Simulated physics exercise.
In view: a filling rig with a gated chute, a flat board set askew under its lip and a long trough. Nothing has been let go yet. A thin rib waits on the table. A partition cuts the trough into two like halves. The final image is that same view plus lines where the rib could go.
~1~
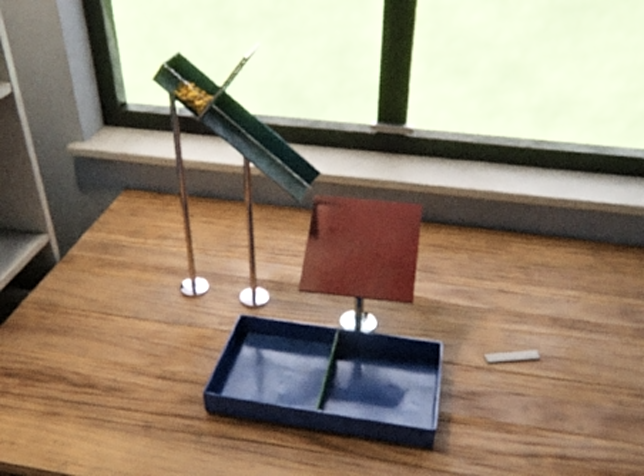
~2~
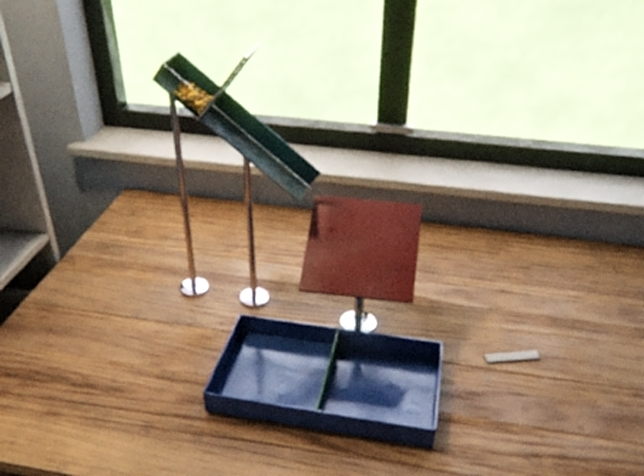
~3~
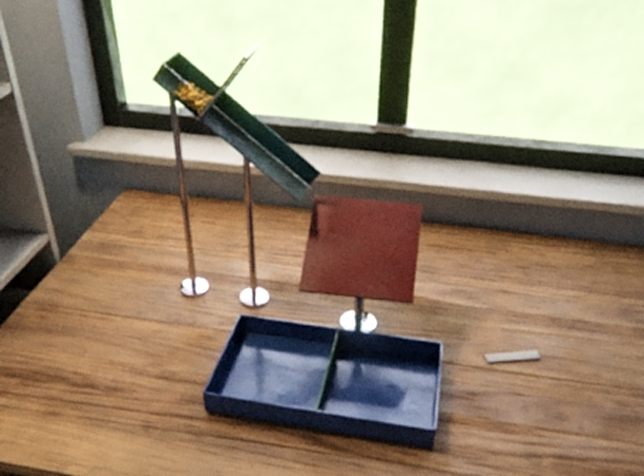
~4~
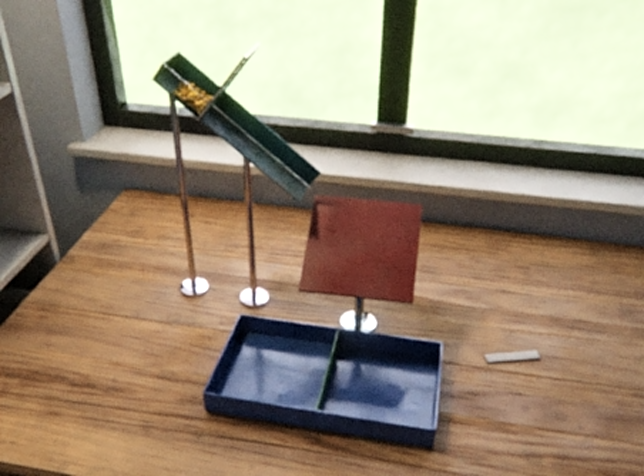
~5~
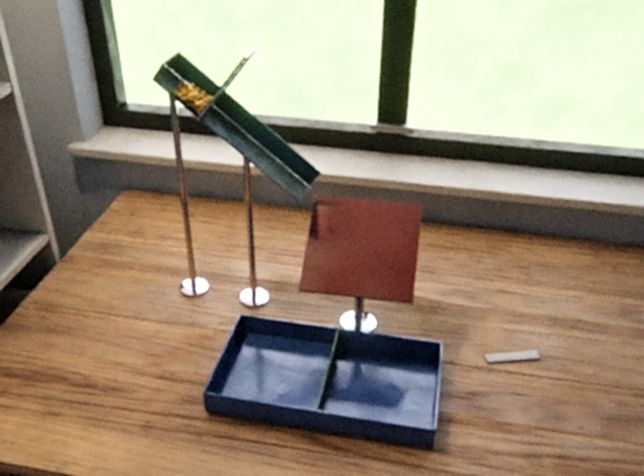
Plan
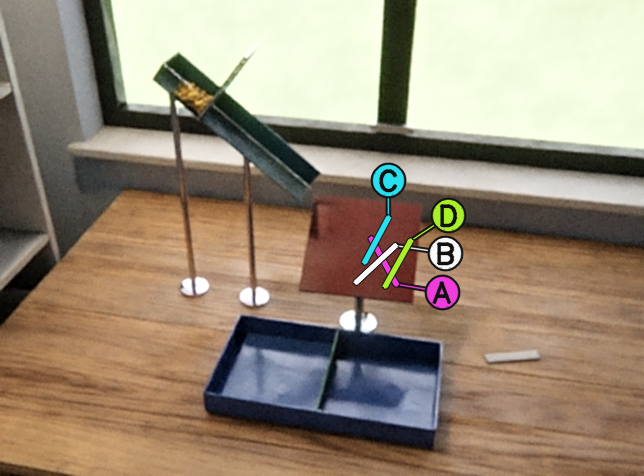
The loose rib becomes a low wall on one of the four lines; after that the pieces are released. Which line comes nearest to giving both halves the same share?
Choose B.
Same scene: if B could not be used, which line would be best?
Line C.
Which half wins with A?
Right.
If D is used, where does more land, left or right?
The right half.
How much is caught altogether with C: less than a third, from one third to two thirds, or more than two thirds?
More than two thirds.
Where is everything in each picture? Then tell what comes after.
In the first picture, load behind the gate at (198, 101), puffed corn balls; lip of the chute at (304, 194), sloping fairly steeply.
In the second picture, middle of the board at (362, 246), tilted fairly steeply; middle of its low edge at (355, 296); of its high edge at (368, 199).
In the third picture, front corners of the trough at (204, 392) and (435, 429); front end of its middle wall at (316, 410); gate still shut at (221, 92).
In the fourth picture, middle of the load at (198, 101); lip at (304, 194).
In the fifth picture, middle of the load at (198, 101); lip at (304, 194).
On the marked copy, line A from (371, 238) to (396, 284); line B from (395, 245) to (356, 282); line C from (388, 217) to (364, 262); line D from (410, 240) to (385, 286).
Choosing A, of what is caught, a stray few in the left half, nearly all in the right.
Choosing B, of what is caught, about half in the left half, about half in the right.
Choosing C, of what is caught, about a quarter in the left half, most in the right.
Choosing D, of what is caught, a stray few in the left half, nearly all in the right.
